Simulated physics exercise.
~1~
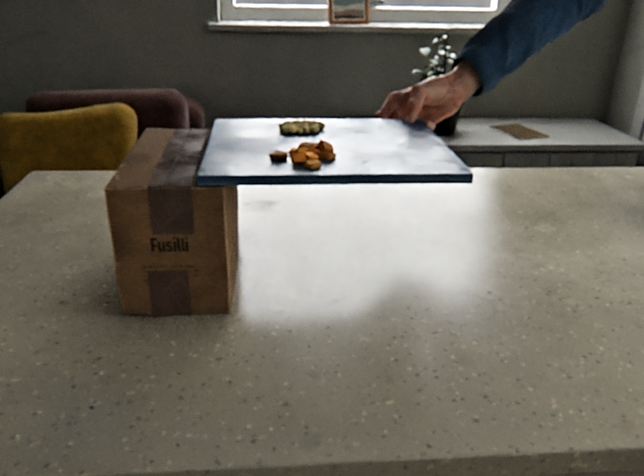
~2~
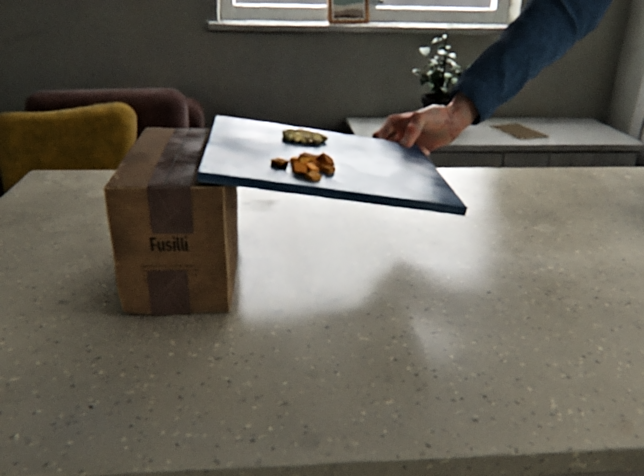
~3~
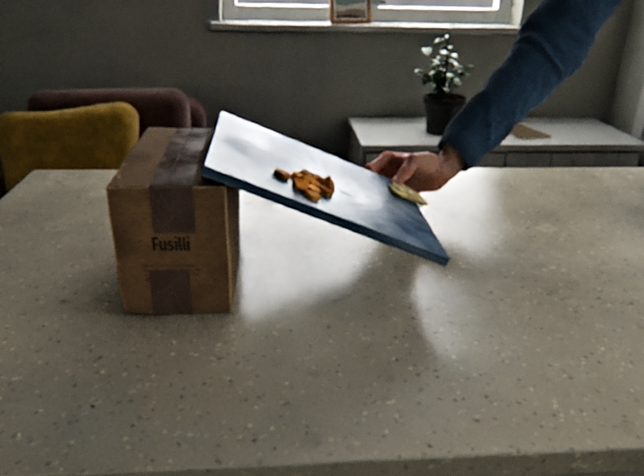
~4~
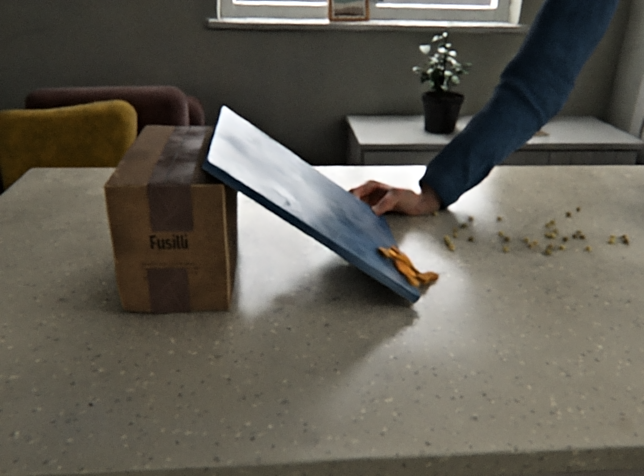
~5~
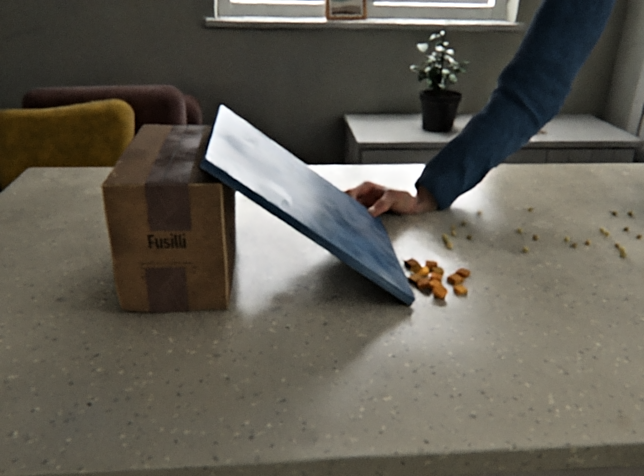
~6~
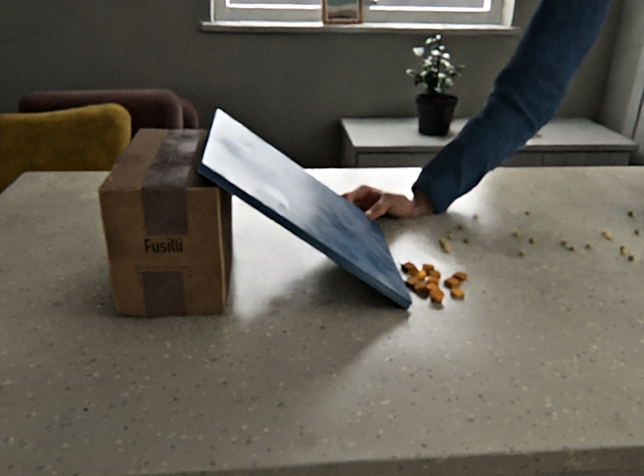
A hand in a blue sleeve holds up the right end of a blue-edged board with a pale top, its left end resting on a brown cardboard box on a speckled grey counter, seen from across the counter. Small orange chunks lie on the near side, with a greenish heap behind them. The hand lowers its end, and the greenish heap slides first, spilling off and scattering to the right. The orange pieces slide down next and tumble off the lower edge. The board rests sloping, orange pieces at its foot, the greenish bits spread farther away.
